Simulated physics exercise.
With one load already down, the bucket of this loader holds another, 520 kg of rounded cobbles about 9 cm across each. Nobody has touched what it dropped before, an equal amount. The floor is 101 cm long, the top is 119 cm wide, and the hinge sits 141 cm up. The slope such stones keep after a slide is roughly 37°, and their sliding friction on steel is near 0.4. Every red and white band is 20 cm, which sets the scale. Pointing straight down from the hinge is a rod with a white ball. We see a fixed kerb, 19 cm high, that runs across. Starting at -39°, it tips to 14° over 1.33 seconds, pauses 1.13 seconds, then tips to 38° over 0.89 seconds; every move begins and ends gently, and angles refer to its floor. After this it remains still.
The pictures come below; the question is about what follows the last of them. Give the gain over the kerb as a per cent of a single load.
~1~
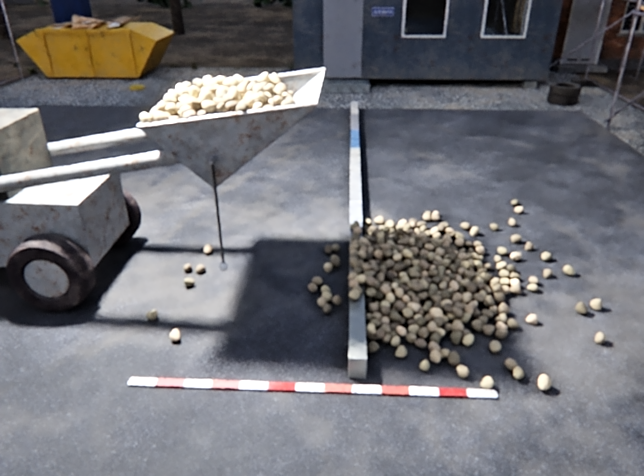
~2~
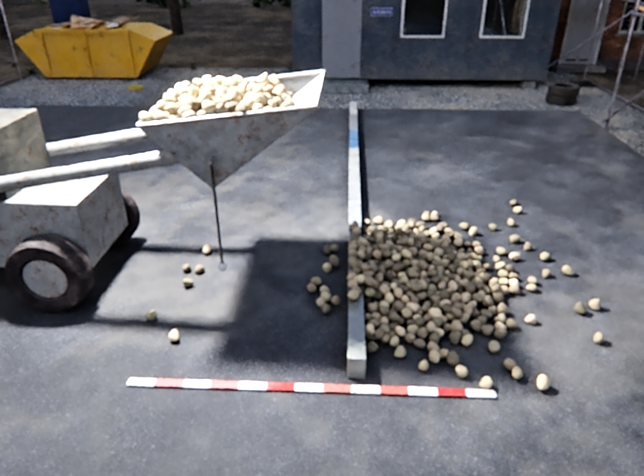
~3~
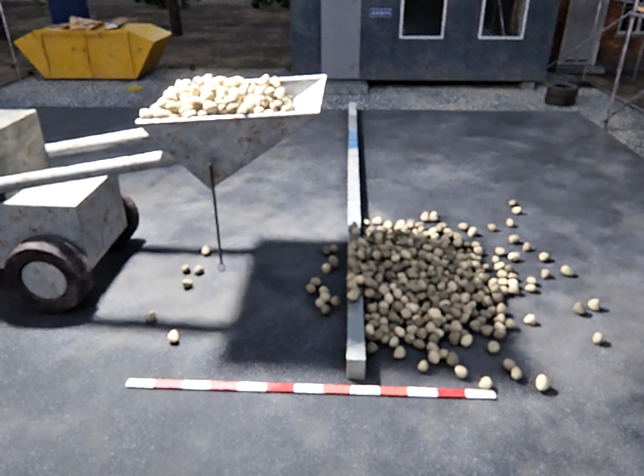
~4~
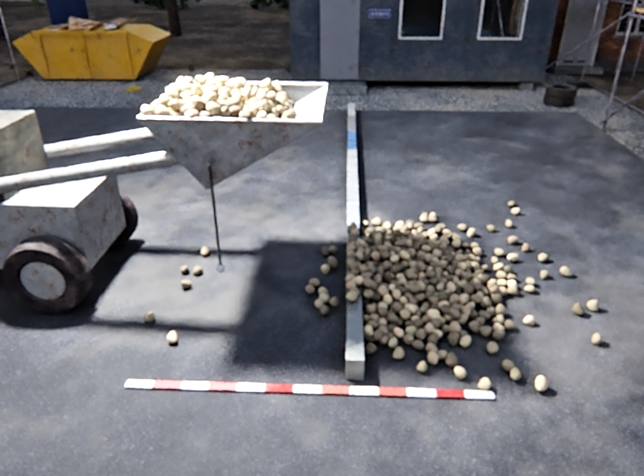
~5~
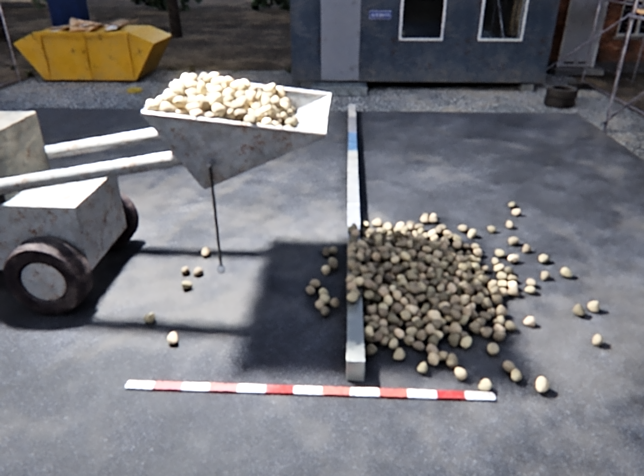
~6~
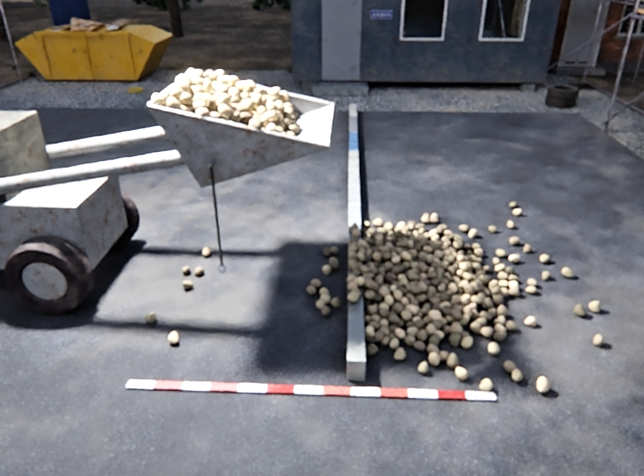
36 %.
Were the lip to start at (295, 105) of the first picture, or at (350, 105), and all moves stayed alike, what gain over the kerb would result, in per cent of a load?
About 15 per cent from the first spot and 70 per cent from the second.
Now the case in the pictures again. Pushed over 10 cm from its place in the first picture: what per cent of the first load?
Roughly 5 percent.
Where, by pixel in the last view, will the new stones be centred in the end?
They end up centred around (343, 269).
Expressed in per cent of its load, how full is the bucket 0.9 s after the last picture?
It holds some 100 per cent.
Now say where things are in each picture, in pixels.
Lip at (317, 105), floor tilted -39°, highest stones at (245, 85). The earlier load is highest near (378, 261), 25 cm above ground level, 7 % on this side of the kerb, 94 % over the kerb, in the first picture.
Lip at (317, 107), floor tilted -38°, highest stones at (232, 86), in the second picture.
Lip at (319, 113), floor tilted -35°, highest stones at (212, 85), in the third picture.
The bucket is at -31°, its lip at (322, 123); the top of the load is at (202, 84), in the fourth picture.
The bucket is at -25°, its lip at (326, 135); the top of the load is at (197, 81), in the fifth picture.
Lip at (329, 147), floor tilted -19°, highest stones at (194, 79), in the sixth picture.
Then, 0.4 s after the last picture the floor is at 6°; in per cent of one load, 100 in the bucket, 7 on this side of the kerb, 94 over the kerb; the foremost stones are at (565, 275).
Then, 0.9 s after the last picture the floor is at 14°; in per cent of one load, 98 in the bucket, 10 on this side of the kerb, 94 over the kerb; the foremost stones are at (565, 275).
Then, 3.2 s after the last picture the floor is at 38°; in per cent of one load, 0 in the bucket, 73 on this side of the kerb, 128 over the kerb; the foremost stones are at (565, 275).
Then, 5.9 s after the last picture the floor is at 38°; in per cent of one load, 0 in the bucket, 72 on this side of the kerb, 129 over the kerb; the foremost stones are at (565, 275). Net gain over the kerb, 36.
